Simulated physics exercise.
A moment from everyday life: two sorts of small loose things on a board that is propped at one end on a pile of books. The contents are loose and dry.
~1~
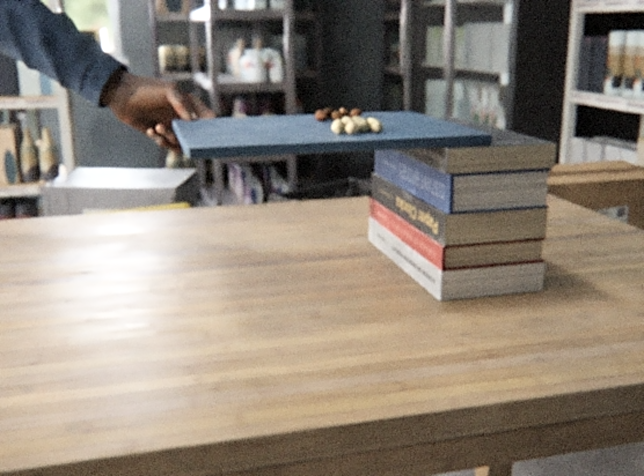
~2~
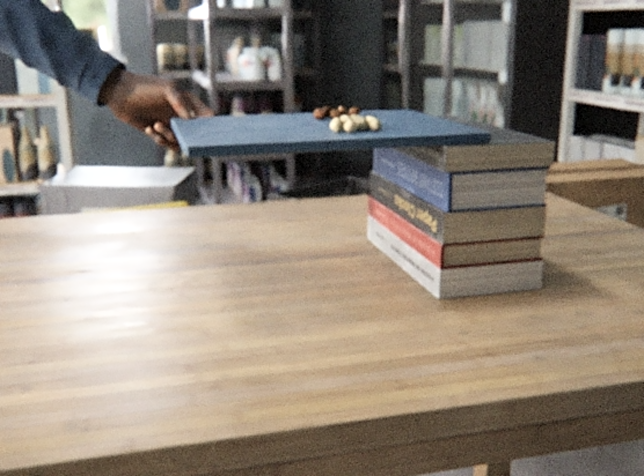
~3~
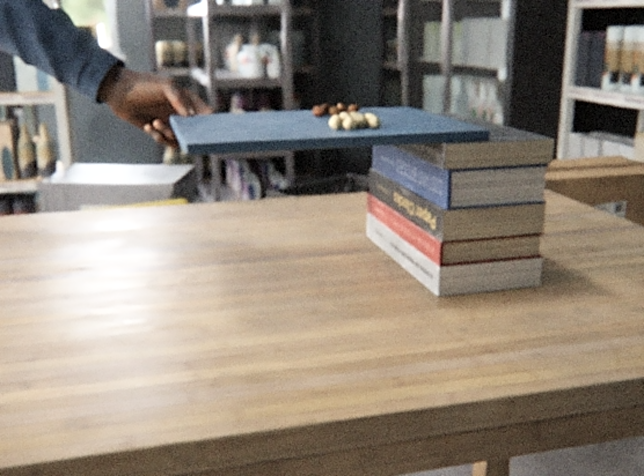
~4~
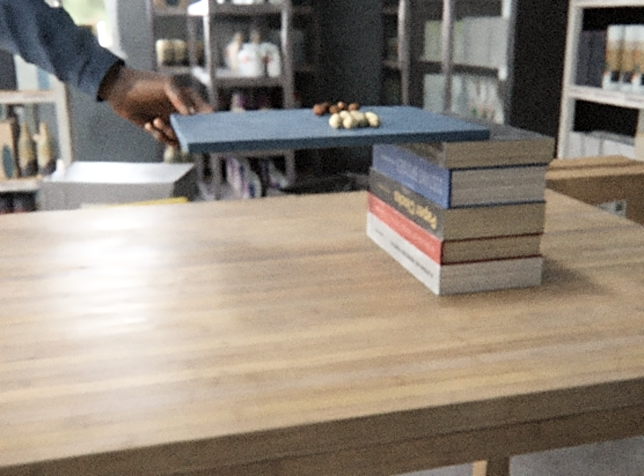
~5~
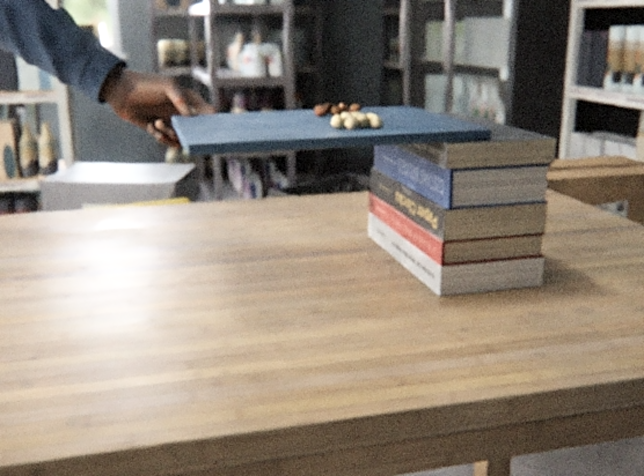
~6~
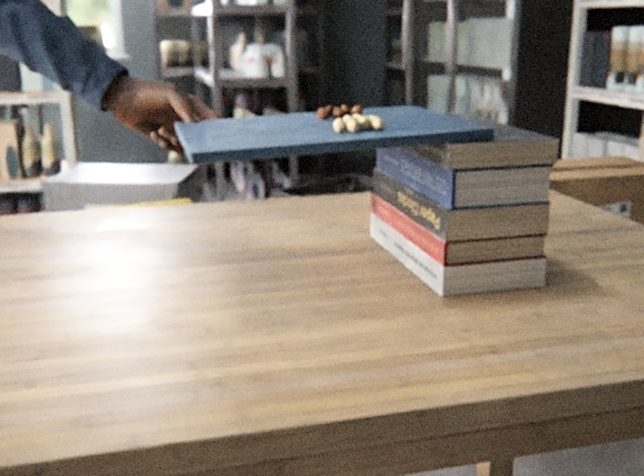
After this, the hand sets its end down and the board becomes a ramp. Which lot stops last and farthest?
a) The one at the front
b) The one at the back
Answer: A.
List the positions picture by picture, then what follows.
The first picture shows held end of the board near (198, 152), level; book pile near (453, 142), tall, over half the board's length; front lot near (360, 125), a few macadamia nuts; back lot near (336, 116), a few bits of dog kibble.
The second picture shows held end of the board near (196, 150), level; back lot near (335, 114).
The third picture shows held end of the board near (195, 148), level; front lot near (358, 120).
The fourth picture shows held end of the board near (196, 147), level; back lot near (335, 110).
The fifth picture shows held end of the board near (197, 148), level; front lot near (359, 120).
The sixth picture shows held end of the board near (200, 156), down by 2°; book pile near (455, 137); front lot near (361, 122), not moving; back lot near (338, 113), not moving.
Then, 0.44 s on from there, board sloping at 13°; front lot the whole lot still on the board; back lot the whole lot still on the board.
Then, 0.99 s on from there, board sloping at 27°; front lot all but a few still on the board; back lot the whole lot still on the board.
Then, 1.58 s on from there, board sloping at 40°; front lot mostly up to a board's length out; back lot mostly at the foot of the board.
In the end, board resting at 40°; front lot mostly up to a board's length out; back lot mostly less than half a board's length out; the front lot has gone farther.
